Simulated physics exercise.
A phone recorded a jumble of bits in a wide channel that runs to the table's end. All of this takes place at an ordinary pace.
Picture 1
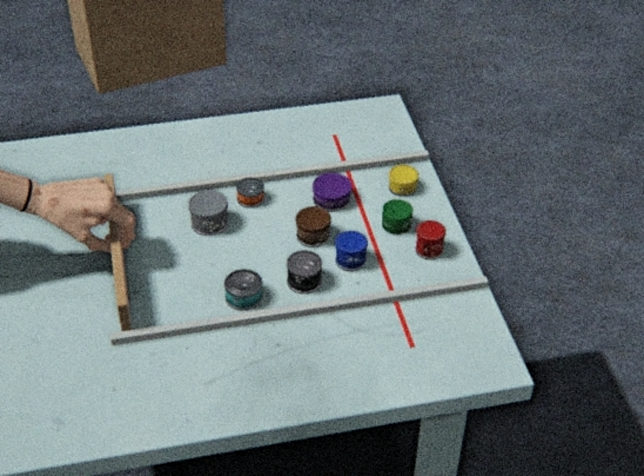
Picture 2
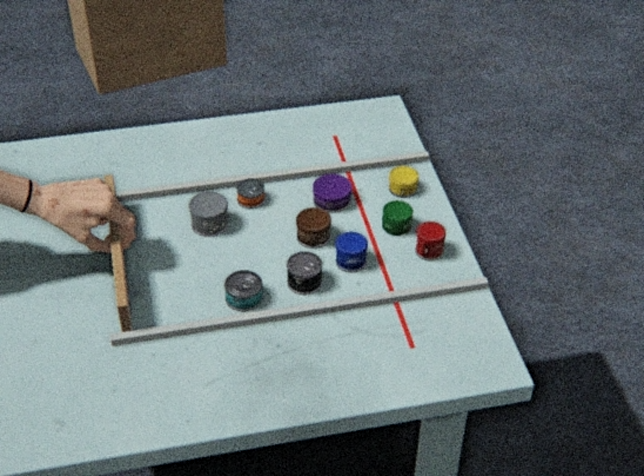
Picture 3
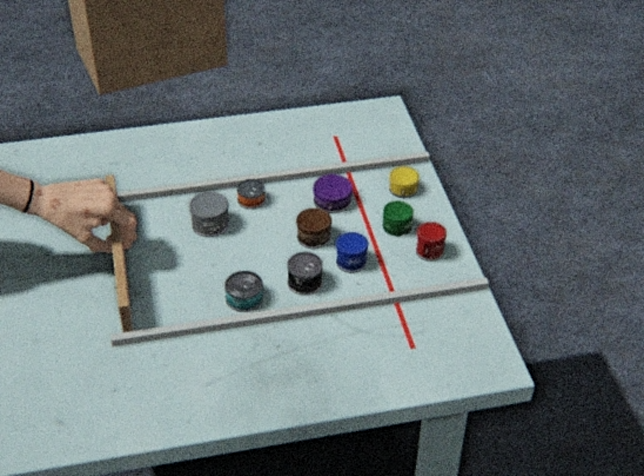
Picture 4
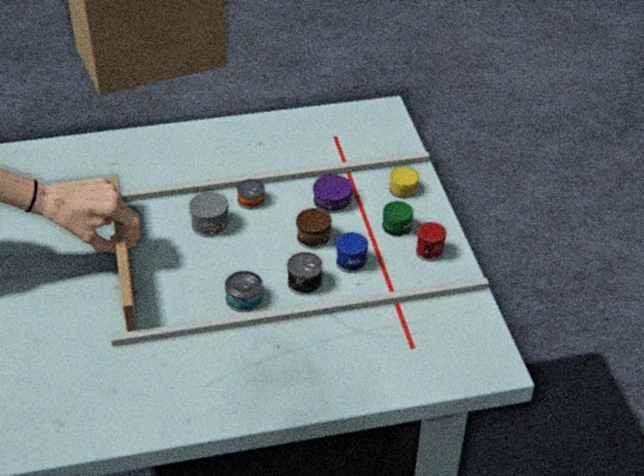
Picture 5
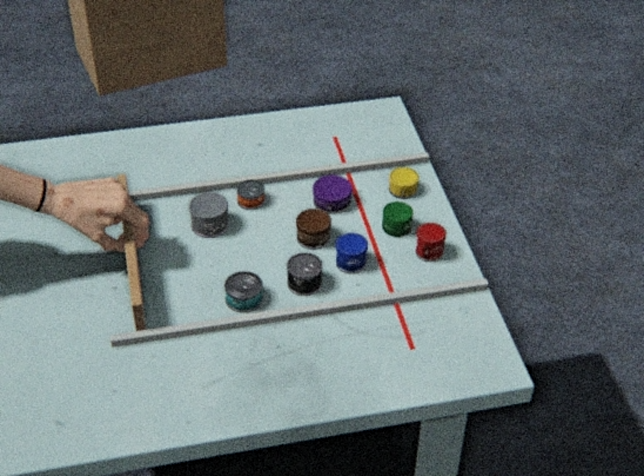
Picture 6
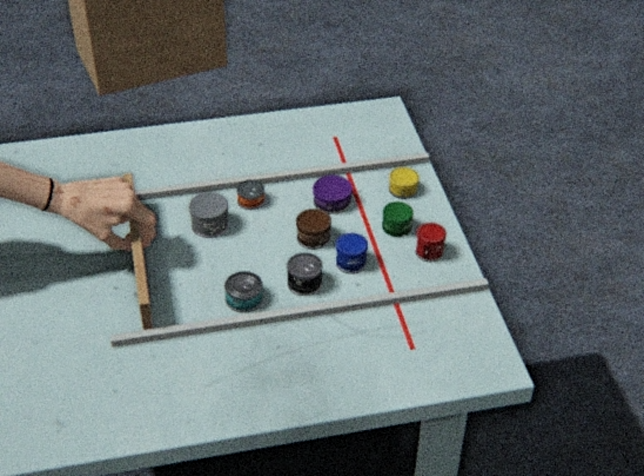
We see a hand holding a wooden board upright between two rails on a pale table, then sliding it slightly right toward scattered coloured tins, which stay still without being touched, some lying beyond a red tape line.
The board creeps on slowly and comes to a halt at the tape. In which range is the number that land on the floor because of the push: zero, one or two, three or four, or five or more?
In the range zero.
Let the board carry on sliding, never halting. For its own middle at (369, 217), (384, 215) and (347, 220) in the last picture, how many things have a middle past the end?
Per position: 0 / 1 / 0.
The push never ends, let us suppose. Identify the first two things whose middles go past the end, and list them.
That would be the yellow tin first and then the red tin.
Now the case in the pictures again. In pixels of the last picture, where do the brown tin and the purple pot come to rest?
One ends up near (385, 218) and the other near (398, 176).
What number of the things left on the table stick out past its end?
I'd put it at 1.
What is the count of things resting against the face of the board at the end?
4.
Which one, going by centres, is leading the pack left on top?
The yellow tin.
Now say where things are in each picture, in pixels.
Yellow tin (403, 181); red tin (430, 240); green tub (397, 217); board (117, 250); tape (369, 230), in the first frame.
Red tin (430, 241); purple pot (332, 193), in the second frame.
Green tub (398, 219); brown tin (314, 228), in the third frame.
Yellow tin (404, 183); orange pot (251, 194), in the fourth frame.
Red tin (431, 243); board (131, 250), in the fifth frame.
Yellow tin (404, 183); red tin (431, 243); green tub (398, 220); board (137, 249); tape (370, 232), in the sixth frame.
Soon after, none off yet; yellow tin at rest near (404, 183); red tin at rest near (431, 243); green tub at rest near (398, 220).
Then, none off yet; yellow tin at rest near (404, 183); red tin at rest near (431, 243); green tub moving near (399, 217).
At rest, the number that fall off is zero.
